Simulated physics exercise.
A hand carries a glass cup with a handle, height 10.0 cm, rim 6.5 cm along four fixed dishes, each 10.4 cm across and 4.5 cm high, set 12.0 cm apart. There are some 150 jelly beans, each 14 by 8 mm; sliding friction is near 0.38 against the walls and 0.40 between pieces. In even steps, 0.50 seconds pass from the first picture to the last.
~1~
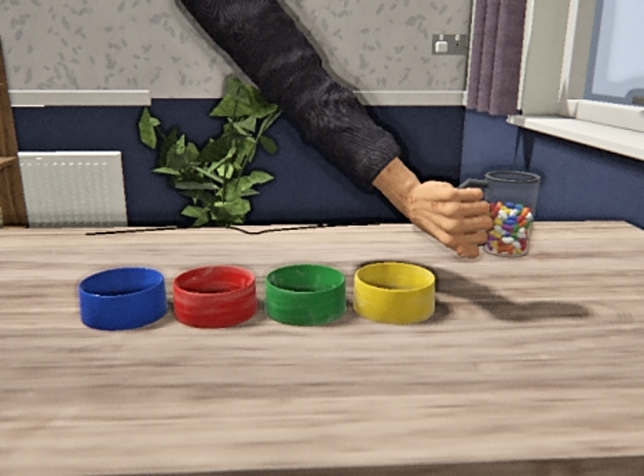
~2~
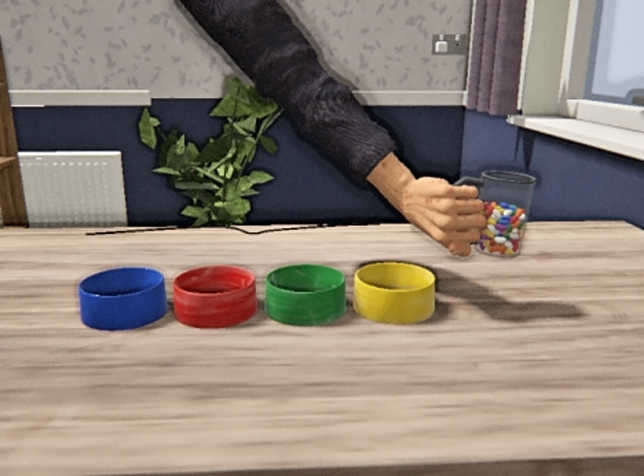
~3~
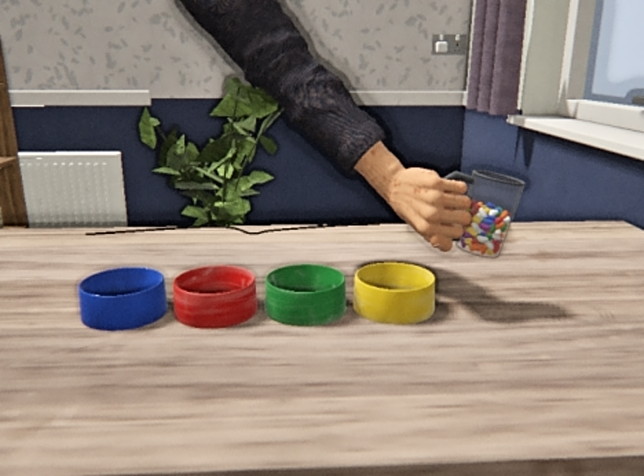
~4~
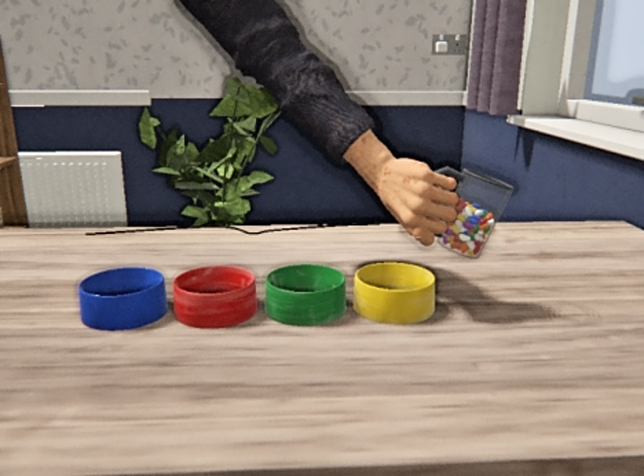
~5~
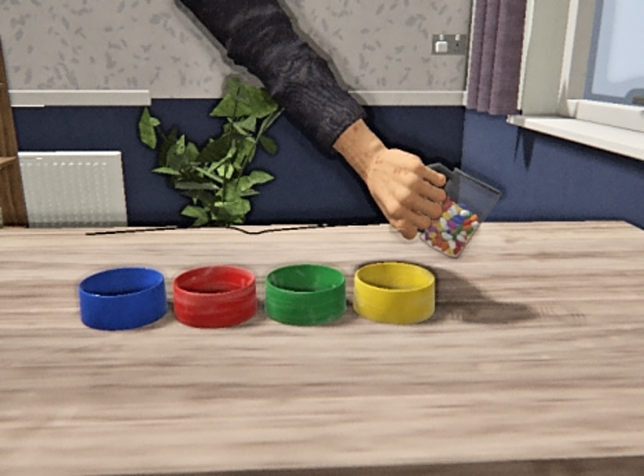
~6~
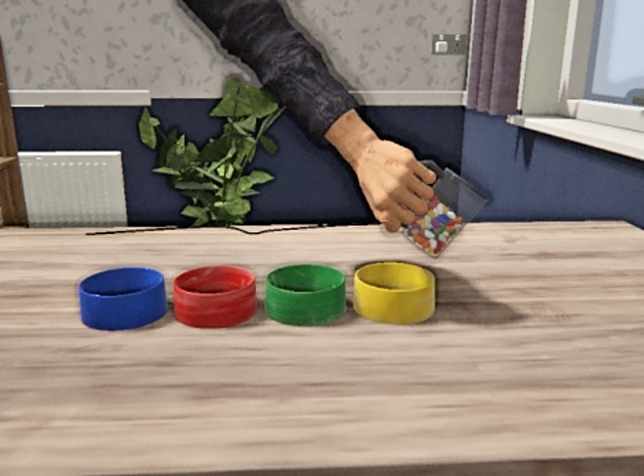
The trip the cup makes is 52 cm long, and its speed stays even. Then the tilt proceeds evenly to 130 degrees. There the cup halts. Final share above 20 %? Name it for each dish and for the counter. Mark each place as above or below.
Marks: Red below, blue below, green above, yellow below, counter below.
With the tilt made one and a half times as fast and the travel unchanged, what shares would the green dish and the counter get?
I'd say green ends at 0 while the counter ends at 20.
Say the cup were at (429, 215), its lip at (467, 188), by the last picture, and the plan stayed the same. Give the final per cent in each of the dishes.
Red: 10 / blue: 60 / green: 0 / yellow: 0.
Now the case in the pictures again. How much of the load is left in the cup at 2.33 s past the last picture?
About 0 percent.
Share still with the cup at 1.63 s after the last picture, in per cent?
My estimate is about 0 per cent.
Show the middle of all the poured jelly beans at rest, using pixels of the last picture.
My guess is close to (303, 298).
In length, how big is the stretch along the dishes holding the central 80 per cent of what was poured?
6 cm, roughly.
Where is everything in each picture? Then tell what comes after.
In the first picture, cup at (509, 214), tilt 0 degrees, lip at (537, 177), moved 0.0 cm; middle of the pieces at (505, 230); yellow dish at (395, 276); green dish at (306, 278); red dish at (215, 280); blue dish at (122, 281).
In the second picture, cup at (503, 214), tilt 3 degrees, lip at (533, 178), moved 0.8 cm; middle of the pieces at (498, 230).
In the third picture, cup at (488, 214), tilt 11 degrees, lip at (522, 182), moved 2.8 cm; middle of the pieces at (481, 230).
In the fourth picture, cup at (473, 215), tilt 19 degrees, lip at (511, 187), moved 4.8 cm; middle of the pieces at (464, 229).
In the fifth picture, cup at (458, 215), tilt 27 degrees, lip at (499, 192), moved 6.8 cm; middle of the pieces at (447, 229).
In the sixth picture, cup at (443, 215), tilt 35 degrees, lip at (486, 198), moved 8.8 cm; middle of the pieces at (430, 227); yellow dish at (395, 276); green dish at (306, 278); red dish at (215, 280); blue dish at (122, 281).
Then, 0.98 s after the last picture, tilt 115 degrees; cup holds 90 %, green 10 %.
Then, 1.63 s after the last picture, tilt 130 degrees; cup holds 0 %, green 95 %.
Then, 2.33 s after the last picture, tilt 130 degrees; cup holds 0 %, green 95 %.
In the end, red 0 %, blue 0 %, green 95 %, yellow 0 %, counter 5 %.
